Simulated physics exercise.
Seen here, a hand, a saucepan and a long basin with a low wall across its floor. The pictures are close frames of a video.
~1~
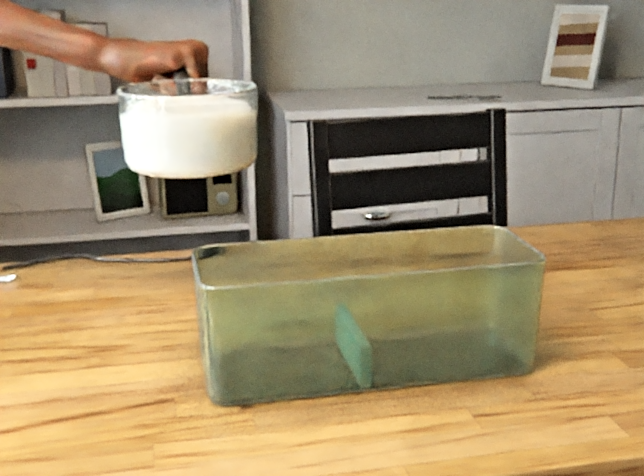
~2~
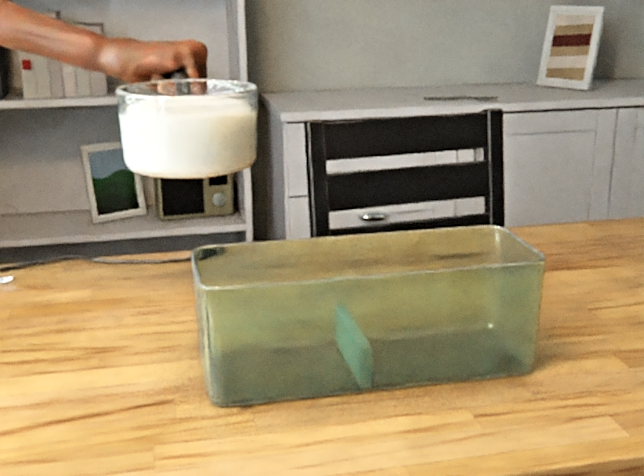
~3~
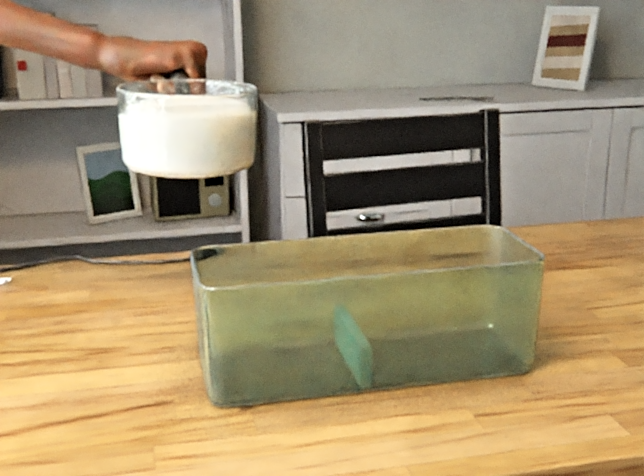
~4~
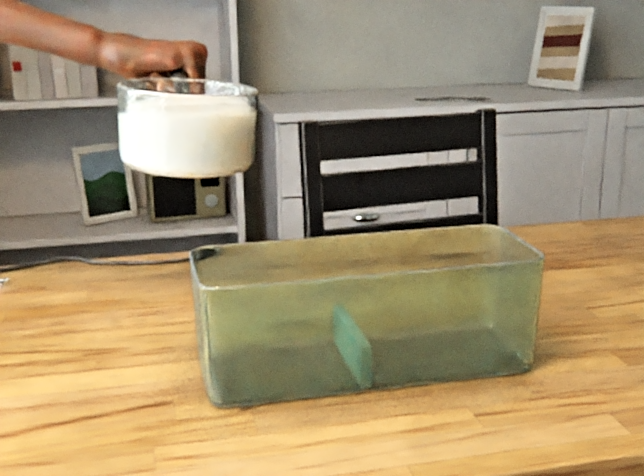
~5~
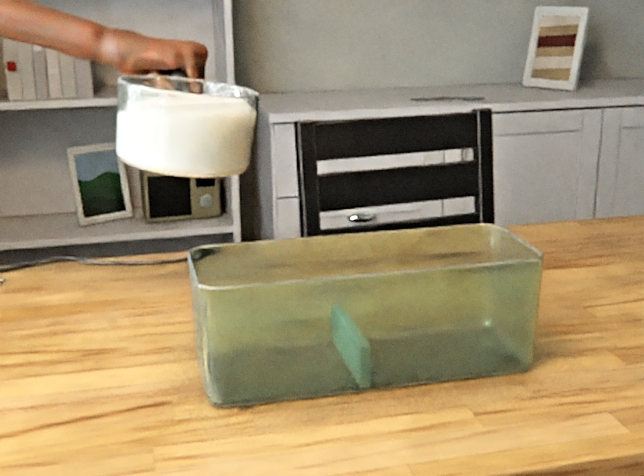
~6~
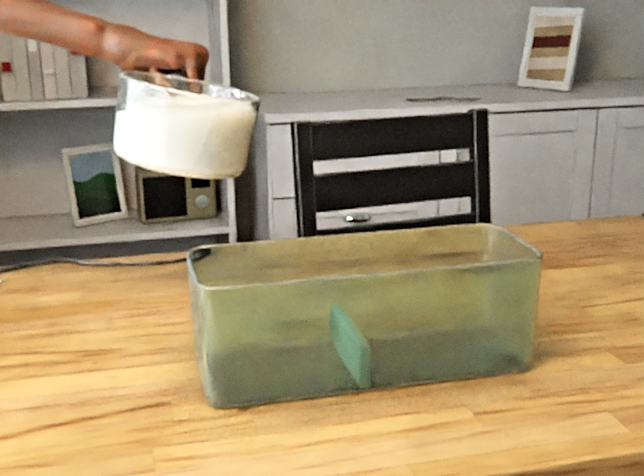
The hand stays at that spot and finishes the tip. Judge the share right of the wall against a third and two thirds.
In the end less than a third is right of the wall.
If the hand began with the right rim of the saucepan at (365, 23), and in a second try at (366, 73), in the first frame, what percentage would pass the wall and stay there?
The first gives 95 %, the second 95 %.
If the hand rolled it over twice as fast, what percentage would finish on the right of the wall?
Some 5 per cent.
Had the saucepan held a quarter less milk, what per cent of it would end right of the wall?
Close to 5 per cent.
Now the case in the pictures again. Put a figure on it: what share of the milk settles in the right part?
Close to 20 per cent.
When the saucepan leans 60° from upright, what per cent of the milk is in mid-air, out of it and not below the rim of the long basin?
Some 25 per cent.
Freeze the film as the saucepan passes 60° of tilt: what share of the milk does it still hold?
Roughly 65 in a hundred.
A moment on, the tilt is 60° and 66 per cent is still to pour, 9 is left of the wall and 0 right of it.
Next, the tilt is 91° and 16 per cent is still to pour, 52 is left of the wall and 19 right of it.
Then the tilt is 99° and 2 per cent is still to pour, 76 is left of the wall and 20 right of it.
Later the tilt is 99° and 0 per cent is still to pour, 79 is left of the wall and 20 right of it.
Finally, 79 per cent lies left of the wall, 20 right of it and 1 outside.
